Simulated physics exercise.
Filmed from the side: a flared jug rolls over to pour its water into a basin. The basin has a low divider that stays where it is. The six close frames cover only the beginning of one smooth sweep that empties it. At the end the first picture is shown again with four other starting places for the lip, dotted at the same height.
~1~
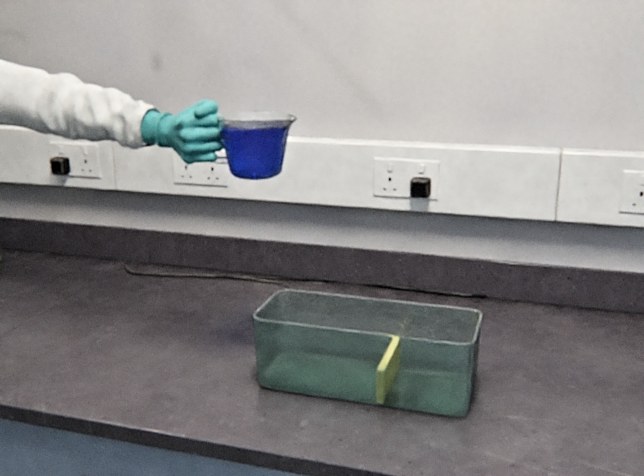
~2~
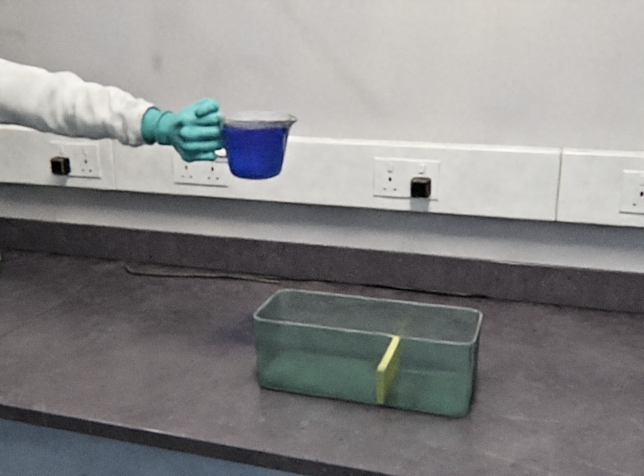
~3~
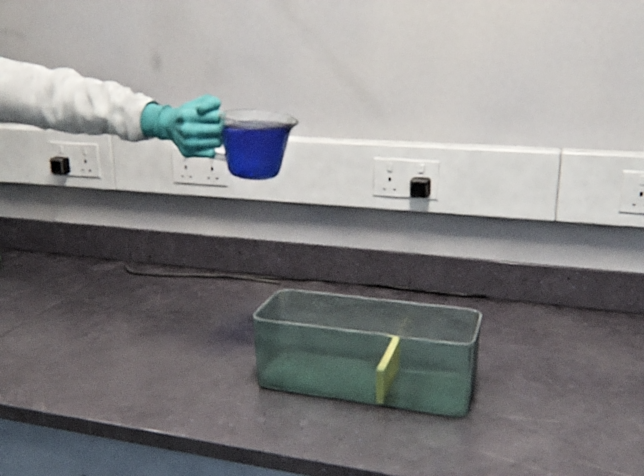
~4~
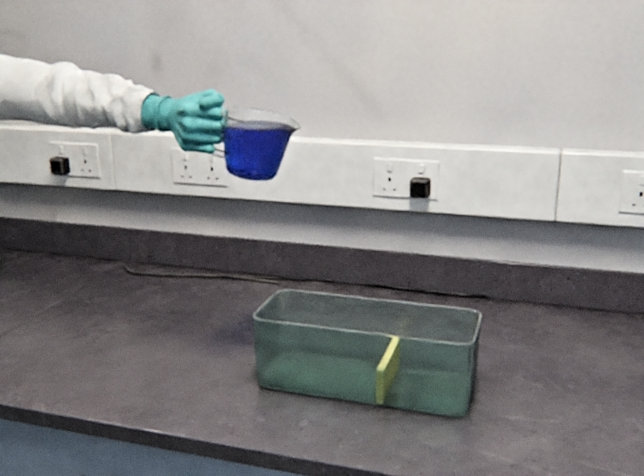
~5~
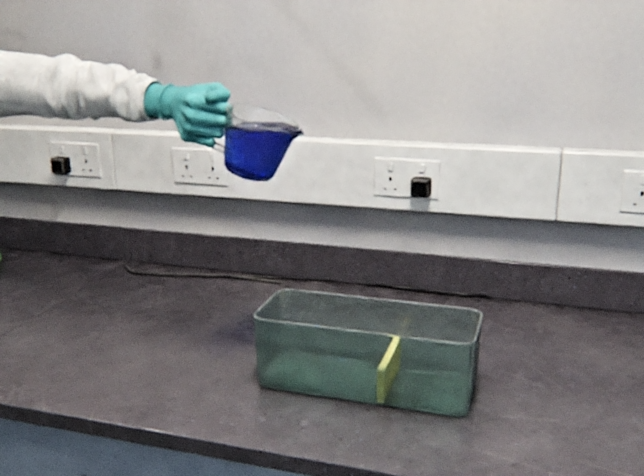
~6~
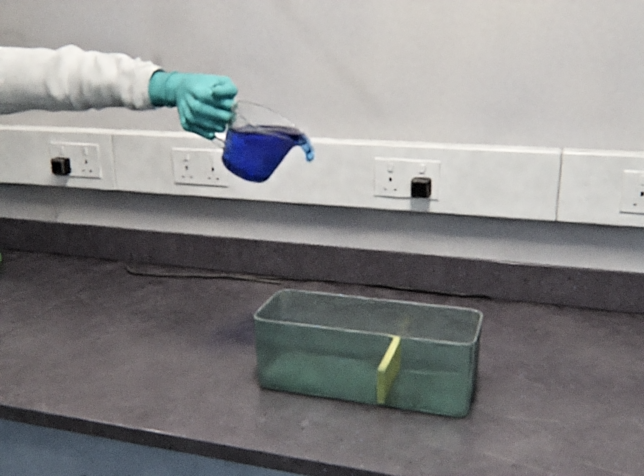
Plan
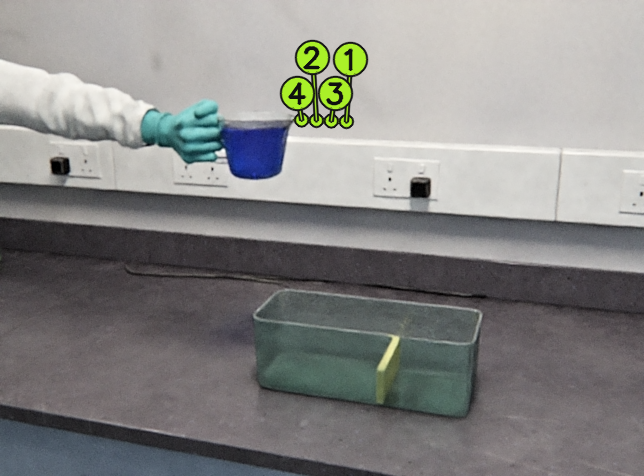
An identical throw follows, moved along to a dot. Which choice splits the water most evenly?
I would pick place 3.
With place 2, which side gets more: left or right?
The left one.
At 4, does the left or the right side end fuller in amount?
More ends on the left.
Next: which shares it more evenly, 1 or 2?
Here it is place 1.
In lime, 1 at (346, 121); 2 at (316, 120); 3 at (331, 121); 4 at (301, 119).
For place 1, about 23 % ends left of the wall and 75 % right of it.
For place 2, about 88 % ends left of the wall and 7 % right of it; 5 % is lost outside.
For place 3, about 52 % ends left of the wall and 45 % right of it; 3 % is lost outside.
For place 4, about 93 % ends left of the wall and 4 % right of it; 4 % is lost outside.
